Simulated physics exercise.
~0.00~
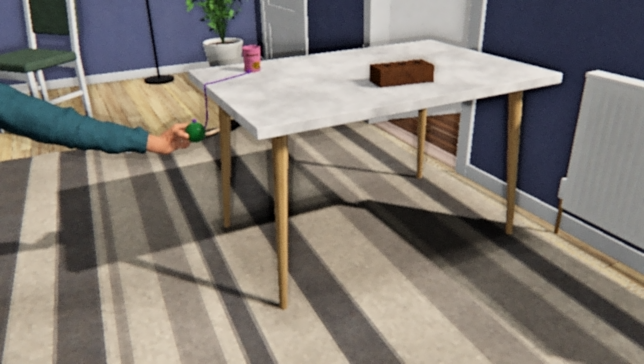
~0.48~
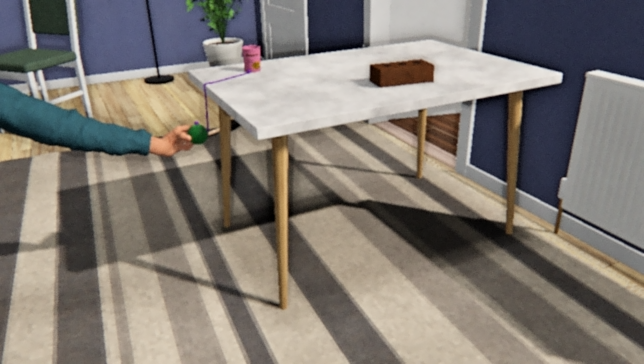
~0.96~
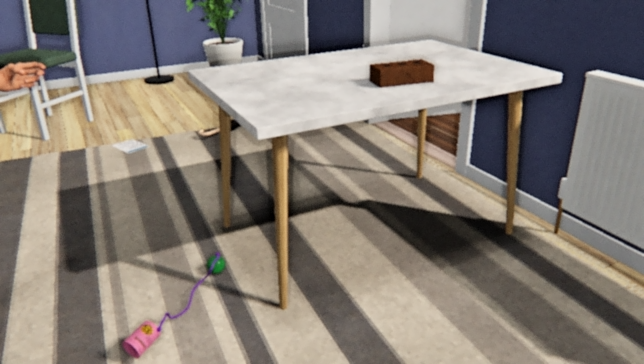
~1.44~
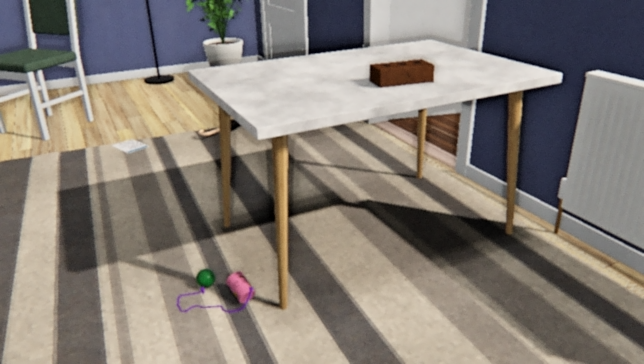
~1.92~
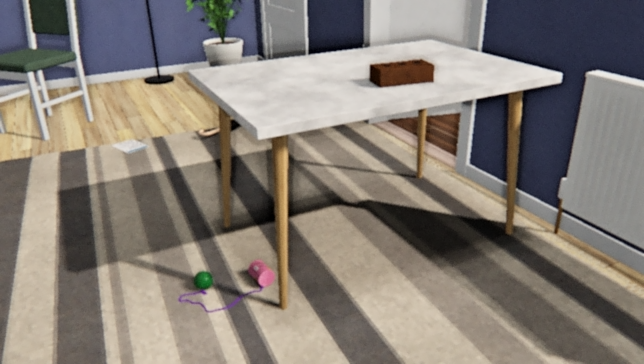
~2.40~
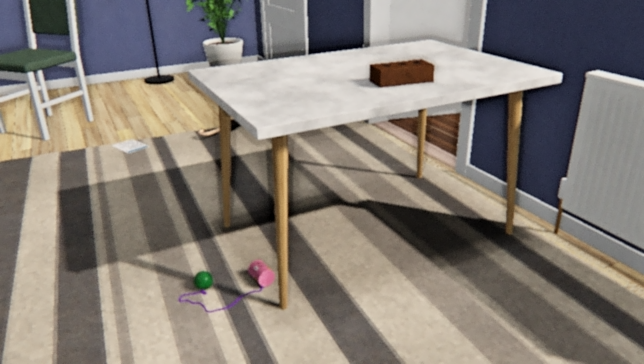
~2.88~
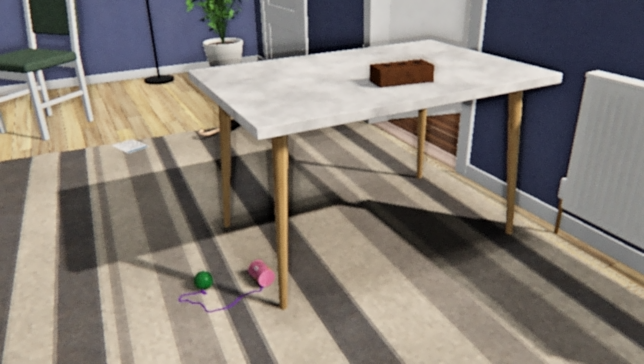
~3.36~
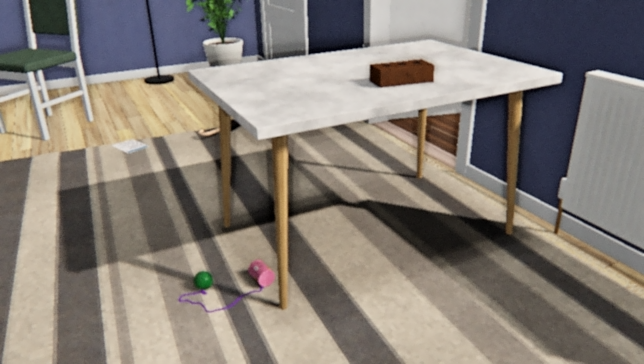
In a room with a striped rug, a white table with wooden legs holds a reddish-brown brick and, at its left corner, a small pink cup. An arm in a teal sleeve reaches in from the left, holding a small green apple beside the table, with a purple shoelace running from it up to the cup. The hand lets go and draws back as the apple drops to the rug and the cup comes down on its side. The cup then shifts right toward the near table leg, while the apple moves slightly left. Both come to rest beside the loosely curled lace, the brick still on the table.
